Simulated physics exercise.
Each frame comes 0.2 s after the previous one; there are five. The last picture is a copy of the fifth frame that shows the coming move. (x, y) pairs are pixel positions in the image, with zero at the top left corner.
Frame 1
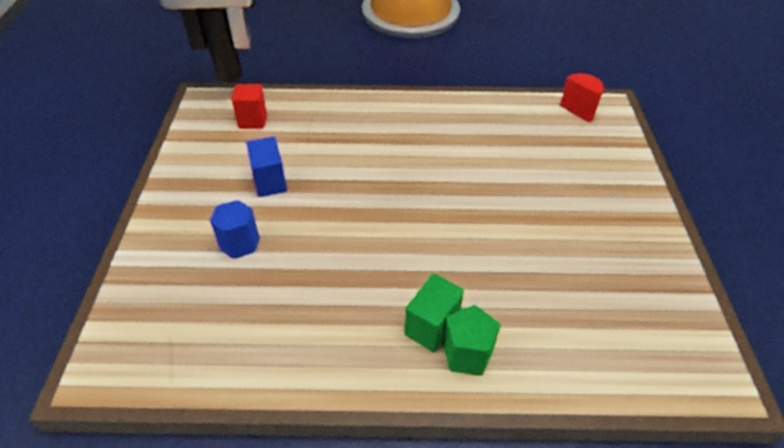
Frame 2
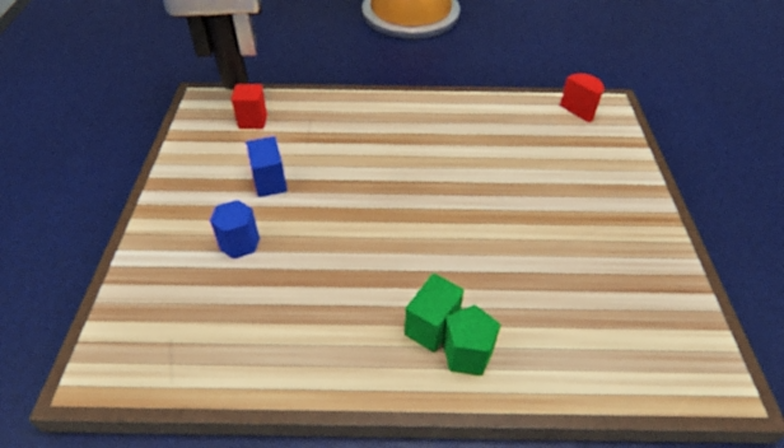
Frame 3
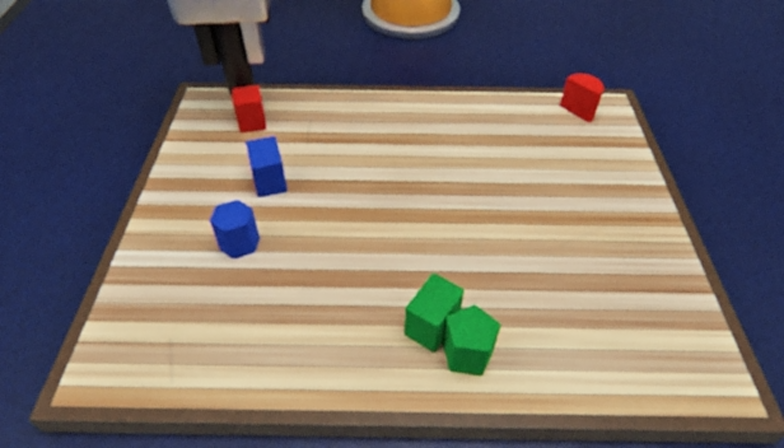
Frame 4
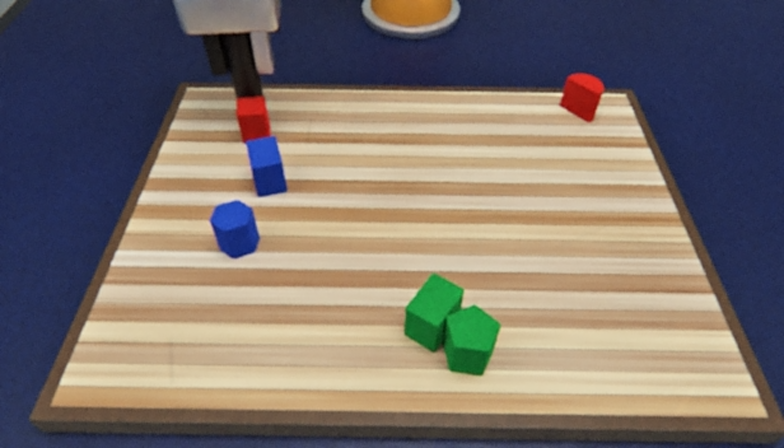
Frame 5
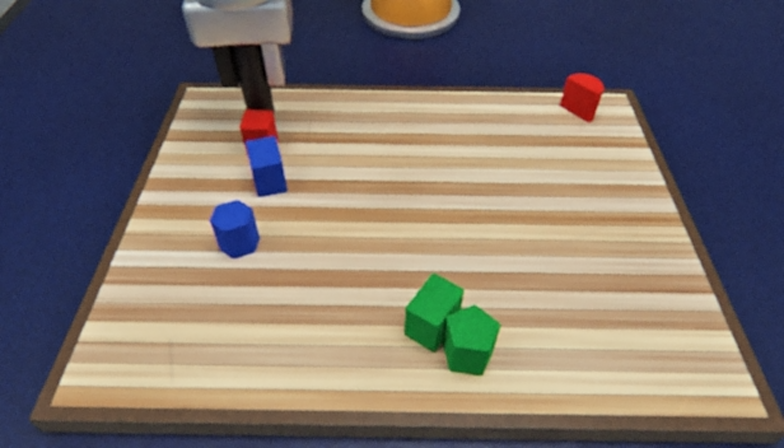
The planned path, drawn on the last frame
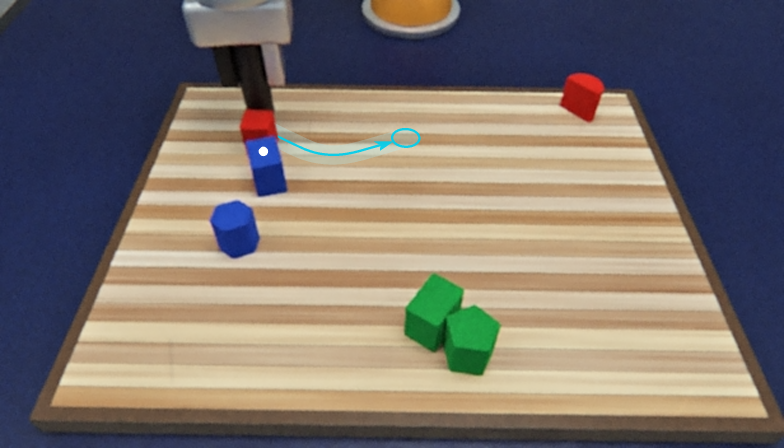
On a striped wooden board, a dark-tipped tool pushes a red block toward a blue block.
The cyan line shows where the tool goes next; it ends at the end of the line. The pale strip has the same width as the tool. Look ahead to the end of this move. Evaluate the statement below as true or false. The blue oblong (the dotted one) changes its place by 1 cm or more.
Verdict: False.
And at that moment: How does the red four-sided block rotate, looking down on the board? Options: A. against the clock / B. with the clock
My answer is option B.
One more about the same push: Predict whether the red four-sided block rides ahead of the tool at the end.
My answer is that the red four-sided block has slipped off.
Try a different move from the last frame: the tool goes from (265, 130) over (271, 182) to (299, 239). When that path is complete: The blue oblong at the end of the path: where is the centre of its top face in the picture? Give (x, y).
Around pixel (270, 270).
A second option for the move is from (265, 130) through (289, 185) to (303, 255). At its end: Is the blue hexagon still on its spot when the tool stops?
I expect not.
Path on the board, from (265, 130) via (305, 149) and (357, 152), ending at (406, 138); the dot is on the blue oblong.
What follows on the original path. One third of the way, tool (303, 133); red four-sided block (260, 125), turned 35° clockwise.
Two thirds of the way, tool (356, 136); red four-sided block (260, 125), turned 35° clockwise.
At the end, tool (406, 122); red four-sided block (260, 125), turned 35° clockwise; blue oblong in place.
